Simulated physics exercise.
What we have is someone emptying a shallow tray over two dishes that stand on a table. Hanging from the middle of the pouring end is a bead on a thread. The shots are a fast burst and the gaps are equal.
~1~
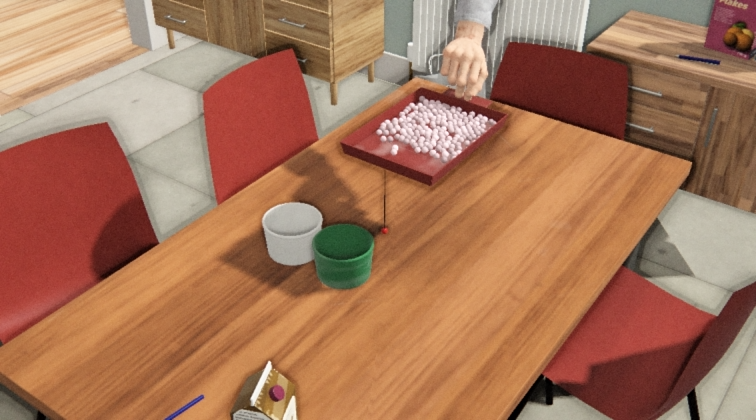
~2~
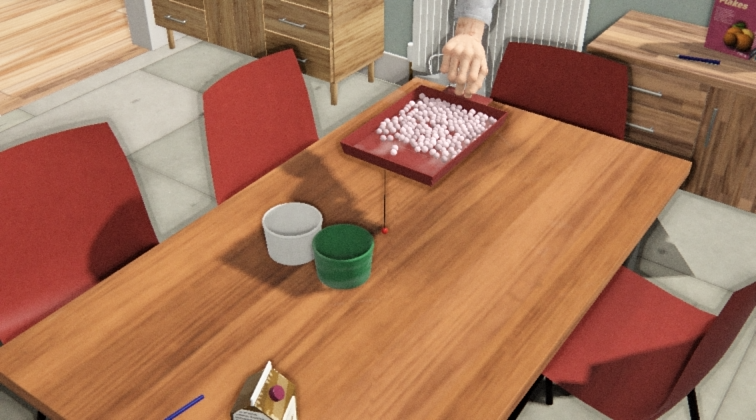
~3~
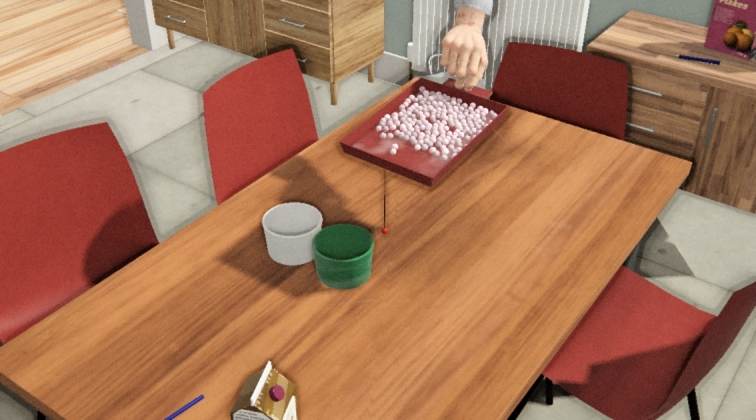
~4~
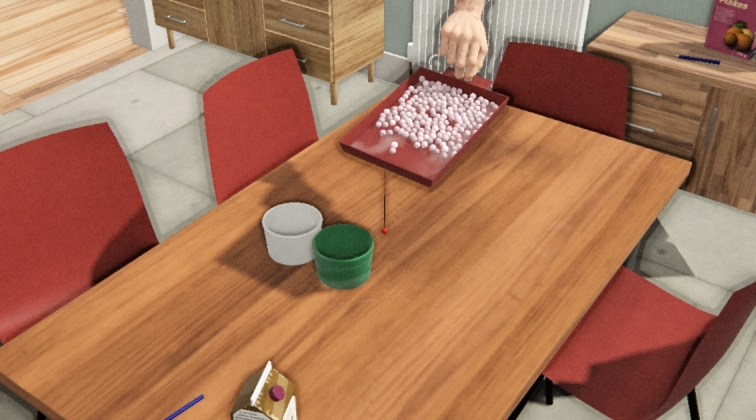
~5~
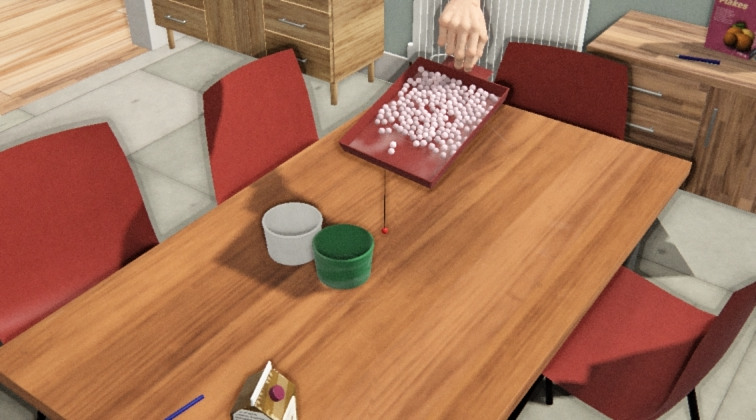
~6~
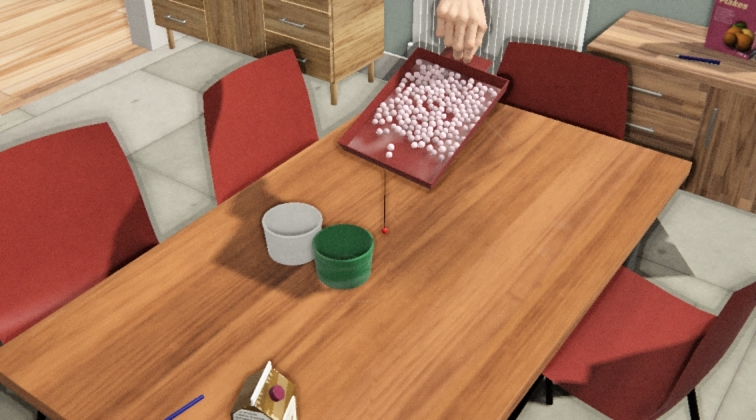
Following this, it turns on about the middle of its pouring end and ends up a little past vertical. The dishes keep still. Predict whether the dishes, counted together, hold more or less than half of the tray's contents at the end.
Less.
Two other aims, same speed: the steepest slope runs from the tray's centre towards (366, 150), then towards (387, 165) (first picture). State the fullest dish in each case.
One gives the rightmost dish and two gives the rightmost dish.
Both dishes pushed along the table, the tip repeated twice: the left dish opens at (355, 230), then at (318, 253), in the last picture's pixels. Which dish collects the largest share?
Taking the places in turn, it's the right side and then the right side.
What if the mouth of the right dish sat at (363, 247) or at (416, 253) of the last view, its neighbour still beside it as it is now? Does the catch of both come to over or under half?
In order, they'd catch a minor share, and next a minor share.
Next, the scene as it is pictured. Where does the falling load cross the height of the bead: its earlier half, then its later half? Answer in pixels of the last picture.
First close to (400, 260), next close to (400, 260).
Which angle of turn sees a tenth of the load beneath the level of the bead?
At about 70°.
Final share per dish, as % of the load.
I'd say the left dish holds some 0 % and the right dish some 10 %.
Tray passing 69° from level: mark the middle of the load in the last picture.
Mark it at roughly (403, 174) in the final frame.
Shortly afterwards, tray tipped steeply; near two thirds on the tray; only a few in the right dish; a little outside both; near a quarter in the air.
Next, tray tipped past a quarter turn; a little on the tray; a little in the right dish; near two thirds outside both; near a quarter in the air.
Some moments later, tray tipped past a quarter turn; a little in the right dish; all but a few outside both.
In the end, tray tipped past a quarter turn; a little in the right dish; none at all in the left dish; all but a few outside both.
